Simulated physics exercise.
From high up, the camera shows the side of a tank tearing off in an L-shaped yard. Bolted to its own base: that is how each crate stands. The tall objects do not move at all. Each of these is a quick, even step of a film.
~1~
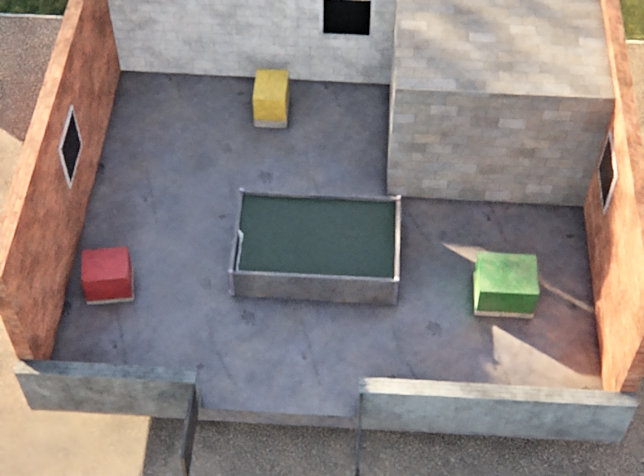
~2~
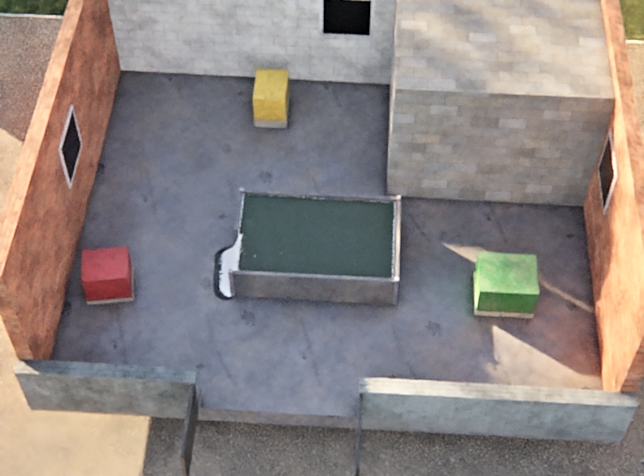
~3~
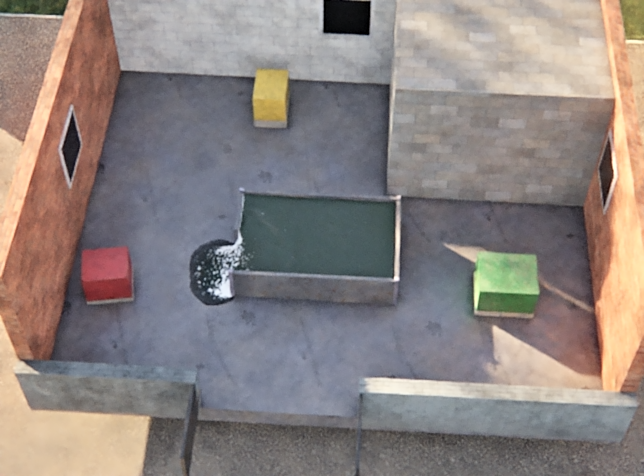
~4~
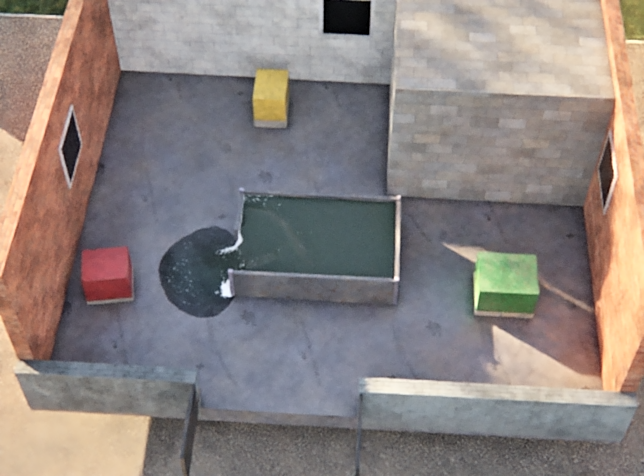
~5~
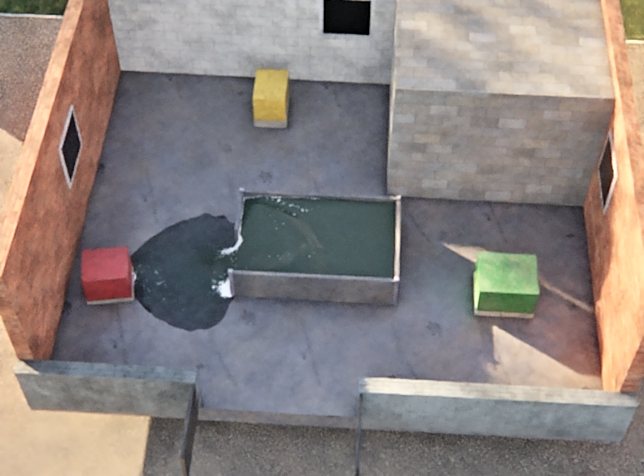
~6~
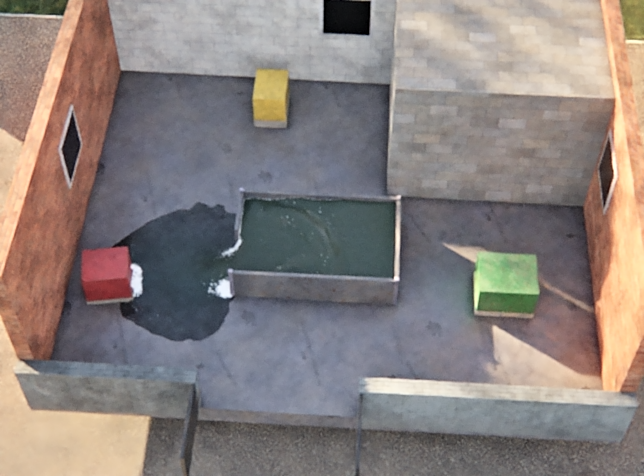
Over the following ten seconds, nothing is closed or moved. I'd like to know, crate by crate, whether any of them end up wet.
Here is how they end up: The yellow crate is left dry; the green crate is left dry; the red crate gets wet.
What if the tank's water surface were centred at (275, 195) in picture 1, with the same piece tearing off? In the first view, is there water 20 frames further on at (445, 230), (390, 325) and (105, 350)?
Untouched, untouched, submerged.
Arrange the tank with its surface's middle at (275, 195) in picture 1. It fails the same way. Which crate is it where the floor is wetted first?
That would be the red one.
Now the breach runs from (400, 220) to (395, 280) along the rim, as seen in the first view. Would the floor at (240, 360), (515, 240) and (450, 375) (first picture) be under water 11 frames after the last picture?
Read off point by point, the answer is not soaked, soaking, soaking.
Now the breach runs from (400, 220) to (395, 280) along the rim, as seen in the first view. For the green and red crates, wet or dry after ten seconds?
Taking them in turn, the green one is swamped, and the red one is left untouched.
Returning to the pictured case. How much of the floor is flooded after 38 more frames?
I'd say close to 55 per cent.
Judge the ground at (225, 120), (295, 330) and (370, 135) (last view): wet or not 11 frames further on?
Taking the three spots one by one, I'd call them clear, clear and clear.
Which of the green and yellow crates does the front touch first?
I reckon it's the one in yellow.
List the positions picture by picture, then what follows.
Still water in the open tank at (317, 237), in the first frame.
The front is at (221, 294), out from the gap at (237, 265), in the second frame.
The front is at (198, 254), out from the gap at (237, 266), in the third frame.
The front is at (165, 264), out from the gap at (237, 267), in the fourth frame.
The front is at (132, 262), out from the gap at (237, 266), in the fifth frame.
The front is at a hidden place, out from the gap at (237, 266), in the sixth frame.
A moment on, water covers 15 % of the floor; the yellow crate not reached, the green crate not reached, the red crate water round its plinth.
Next, water covers 20 % of the floor; the yellow crate not reached, the green crate not reached, the red crate water round its plinth.
Then, water covers 30 % of the floor; the yellow crate not reached, the green crate not reached, the red crate water round its plinth.
Later, water covers 55 % of the floor; the yellow crate water round its plinth, the green crate not reached, the red crate water round its plinth.
In the end, water covers 80 % of the floor; the yellow crate stayed above the water, the green crate stayed above the water, the red crate was topped.
